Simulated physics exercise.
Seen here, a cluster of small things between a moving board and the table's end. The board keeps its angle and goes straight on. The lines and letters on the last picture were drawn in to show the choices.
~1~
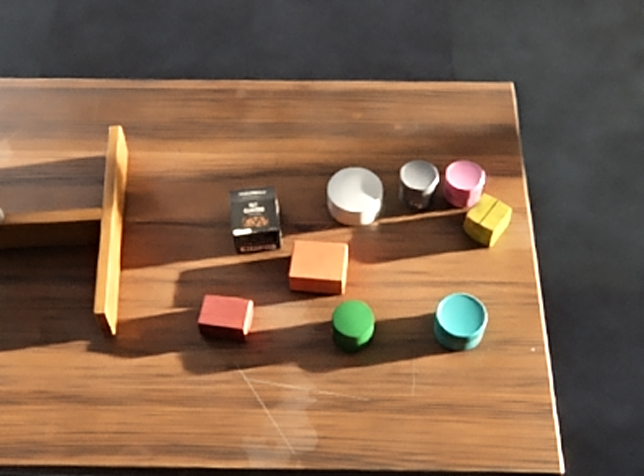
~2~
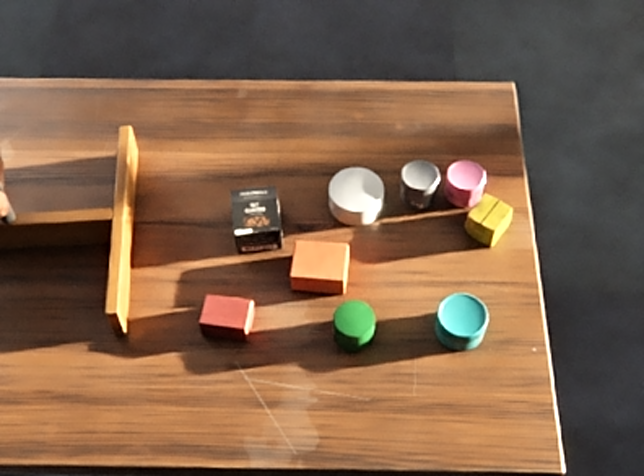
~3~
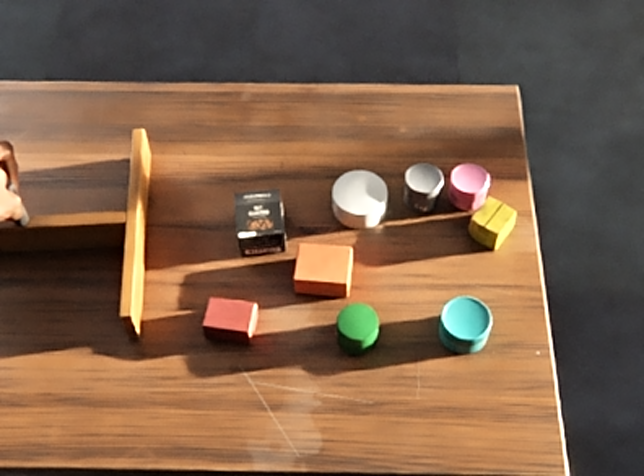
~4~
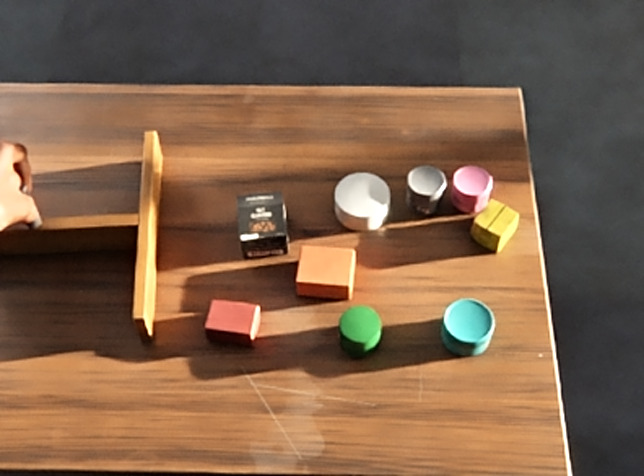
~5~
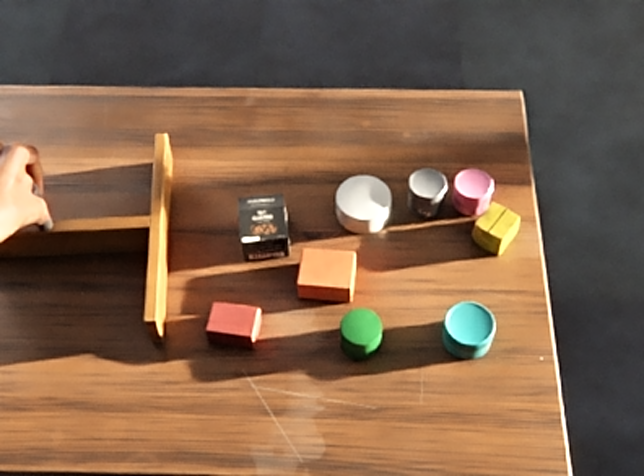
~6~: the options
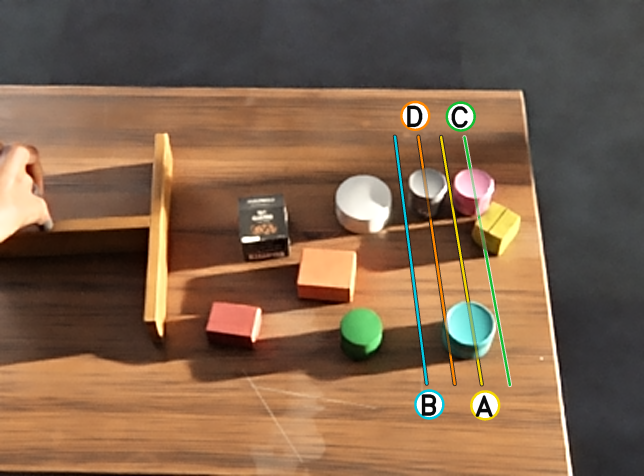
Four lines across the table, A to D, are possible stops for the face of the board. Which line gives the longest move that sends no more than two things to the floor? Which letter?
At A, and not beyond.
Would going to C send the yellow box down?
Yes.
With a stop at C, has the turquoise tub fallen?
By then, yes.
On the copy, A at (460, 249); B at (409, 249); C at (485, 250); D at (435, 249).
On A. First, board (265, 222); red block (300, 322); black packet (297, 228).
Then, board (374, 224); pink jar (510, 190); turquoise tub (498, 331).
Finally, board (458, 225); turquoise tub (550, 330); pink jar (526, 192); none fallen.
By contrast, B is within the limit but short; C drops three; D is within the limit but short.
